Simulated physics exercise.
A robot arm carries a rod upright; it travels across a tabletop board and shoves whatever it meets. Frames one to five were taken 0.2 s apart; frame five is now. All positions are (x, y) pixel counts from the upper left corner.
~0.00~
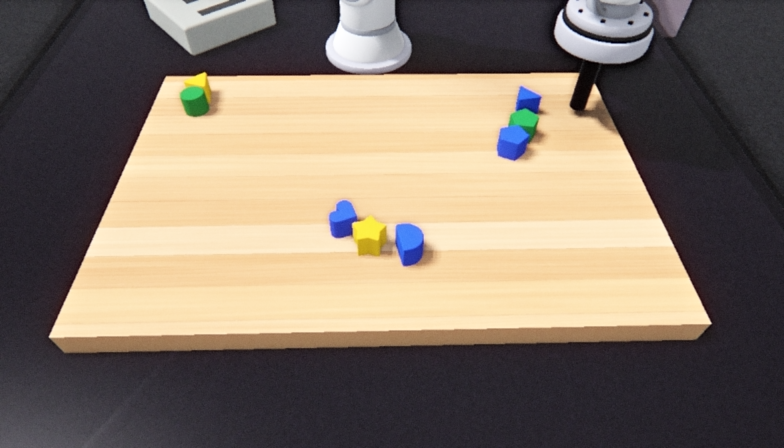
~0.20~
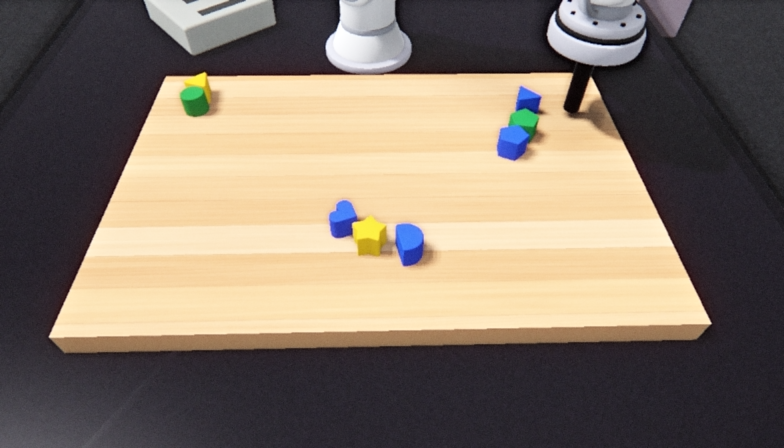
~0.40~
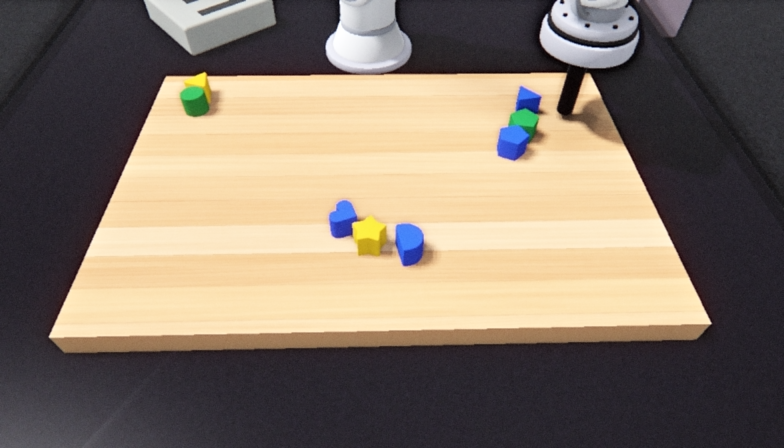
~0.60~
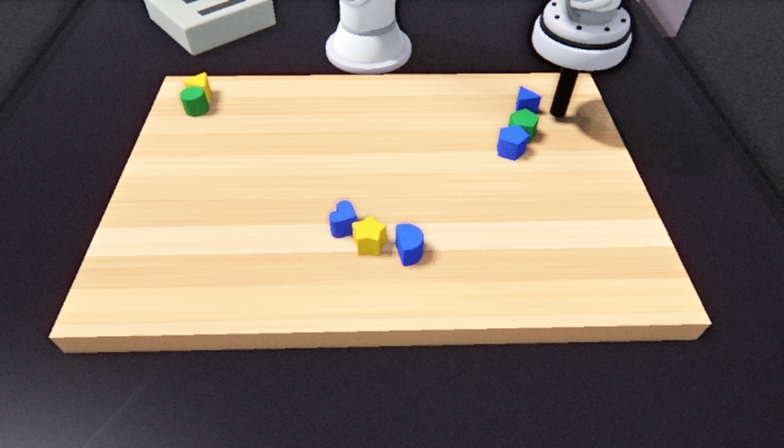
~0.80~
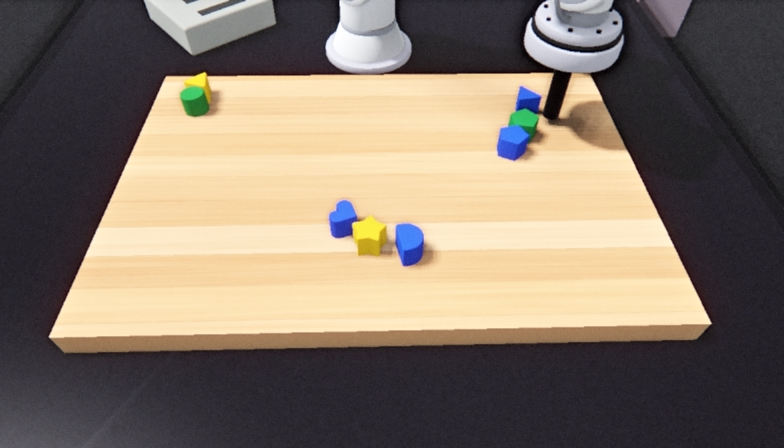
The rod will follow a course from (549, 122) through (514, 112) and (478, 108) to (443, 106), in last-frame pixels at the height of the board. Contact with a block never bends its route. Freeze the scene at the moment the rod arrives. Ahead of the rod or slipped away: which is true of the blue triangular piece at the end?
The blue triangular piece slips off.
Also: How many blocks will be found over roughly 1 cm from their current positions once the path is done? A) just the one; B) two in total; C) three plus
The one that fits is A, just the one.
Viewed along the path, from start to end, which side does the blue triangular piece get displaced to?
The shift is to the right of that direction.
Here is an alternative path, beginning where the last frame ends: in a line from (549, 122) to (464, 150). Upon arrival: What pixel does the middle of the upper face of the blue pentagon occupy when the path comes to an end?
It will likely be found at (501, 152).
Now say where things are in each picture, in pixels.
Tip of the rod at (577, 106), middles of tops, green pentagon at (525, 117), blue triangular piece at (527, 93), in the first frame.
Rod at (571, 109), nothing pushed, in the second frame.
Rod at (564, 111), nothing pushed, in the third frame.
Rod at (558, 113), nothing pushed, in the fourth frame.
Rod at (551, 115), green pentagon at (525, 117), blue triangular piece at (527, 93), in the fifth frame.
On the path given first. One third of the way, rod at (514, 106); blue triangular piece at (510, 85).
Two thirds of the way, rod at (479, 102); blue triangular piece at (507, 84), turned 20° clockwise.
At the end, rod at (443, 99); green pentagon unmoved; blue triangular piece at (507, 84), turned 20° clockwise.
